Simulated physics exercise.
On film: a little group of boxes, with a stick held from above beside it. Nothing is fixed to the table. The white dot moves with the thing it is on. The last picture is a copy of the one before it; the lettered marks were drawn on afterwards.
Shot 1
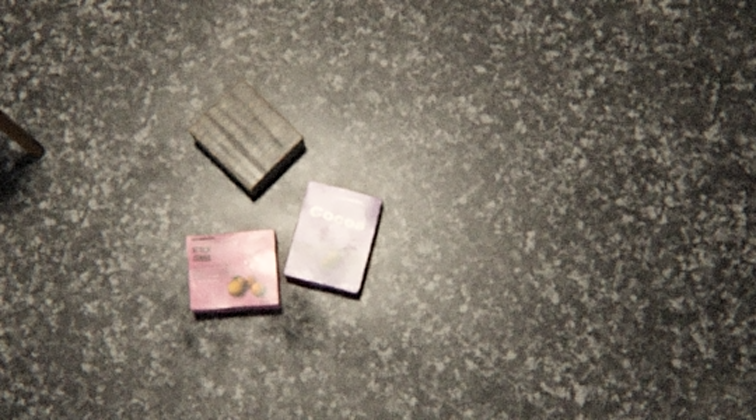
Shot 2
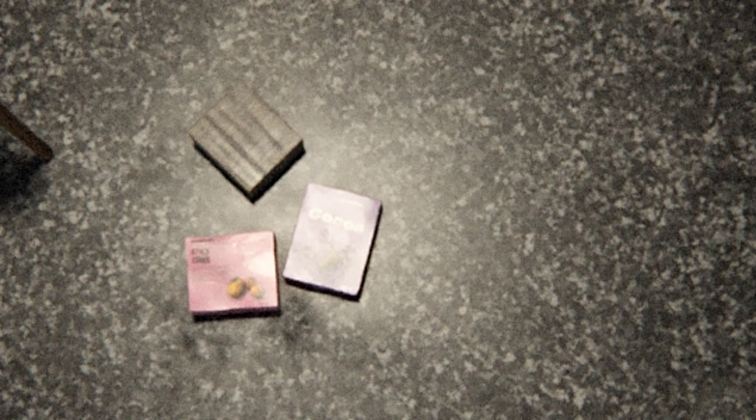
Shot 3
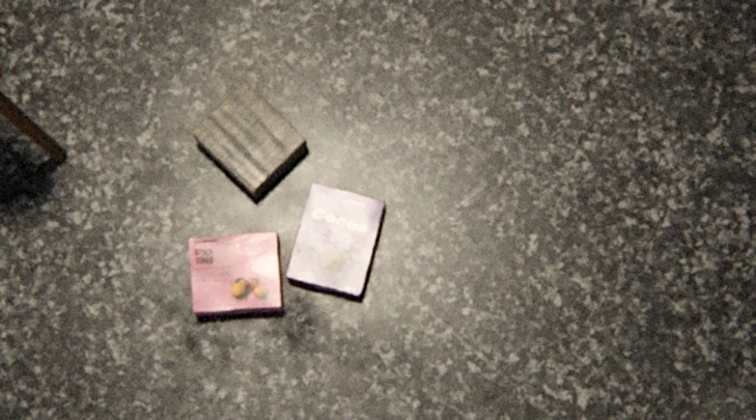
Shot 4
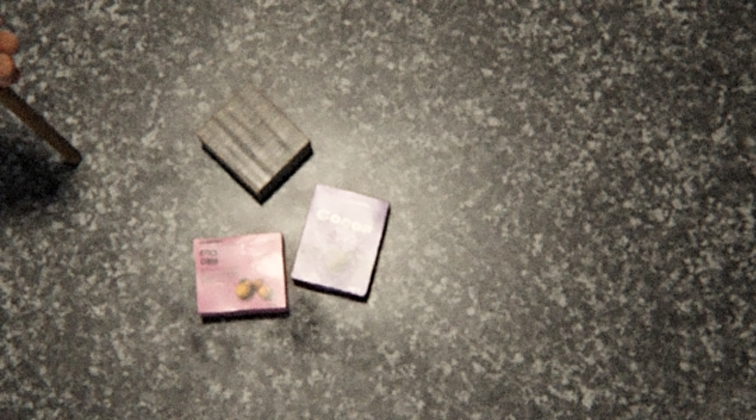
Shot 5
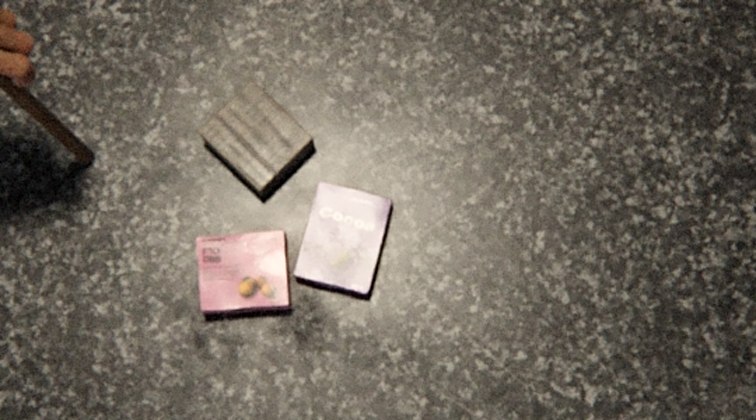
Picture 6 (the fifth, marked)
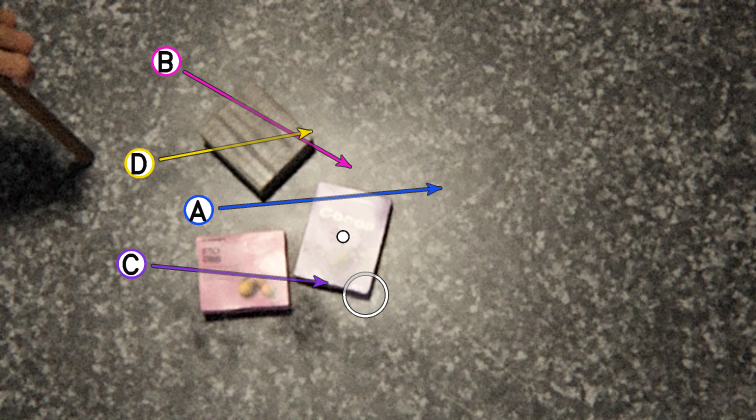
The video shows a wooden-looking grey block, a pink packet and a pale purple packet resting on a speckled grey surface, while a hand gradually enters at the upper left, moving a dark stick slightly rightward beside the nearly unmoving group.
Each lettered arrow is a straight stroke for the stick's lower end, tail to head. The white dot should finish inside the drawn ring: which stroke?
Take B.
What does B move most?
The grey block goes farthest.
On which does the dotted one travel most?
C.
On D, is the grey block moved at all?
On that stroke, yes.
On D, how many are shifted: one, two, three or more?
It moves one.
On the marked copy, A from (220, 208) to (440, 188); B from (184, 72) to (350, 167); C from (152, 266) to (327, 283); D from (160, 159) to (311, 131); the ring at (366, 295); the white dot at (343, 236).
Taking B. A third of the way, foot of the stick (245, 107); purple packet (344, 239); grey block (264, 147).
Two thirds of the way, foot of the stick (305, 142); purple packet (360, 281); grey block (296, 186).
When it is over, foot of the stick (350, 167); purple packet (363, 297); grey block (310, 199); the dot on the purple packet is in the ring.
As for the rest, A leaves the dotted thing at (378, 249); C leaves the dotted thing at (429, 225); D leaves the dotted thing at (344, 240).
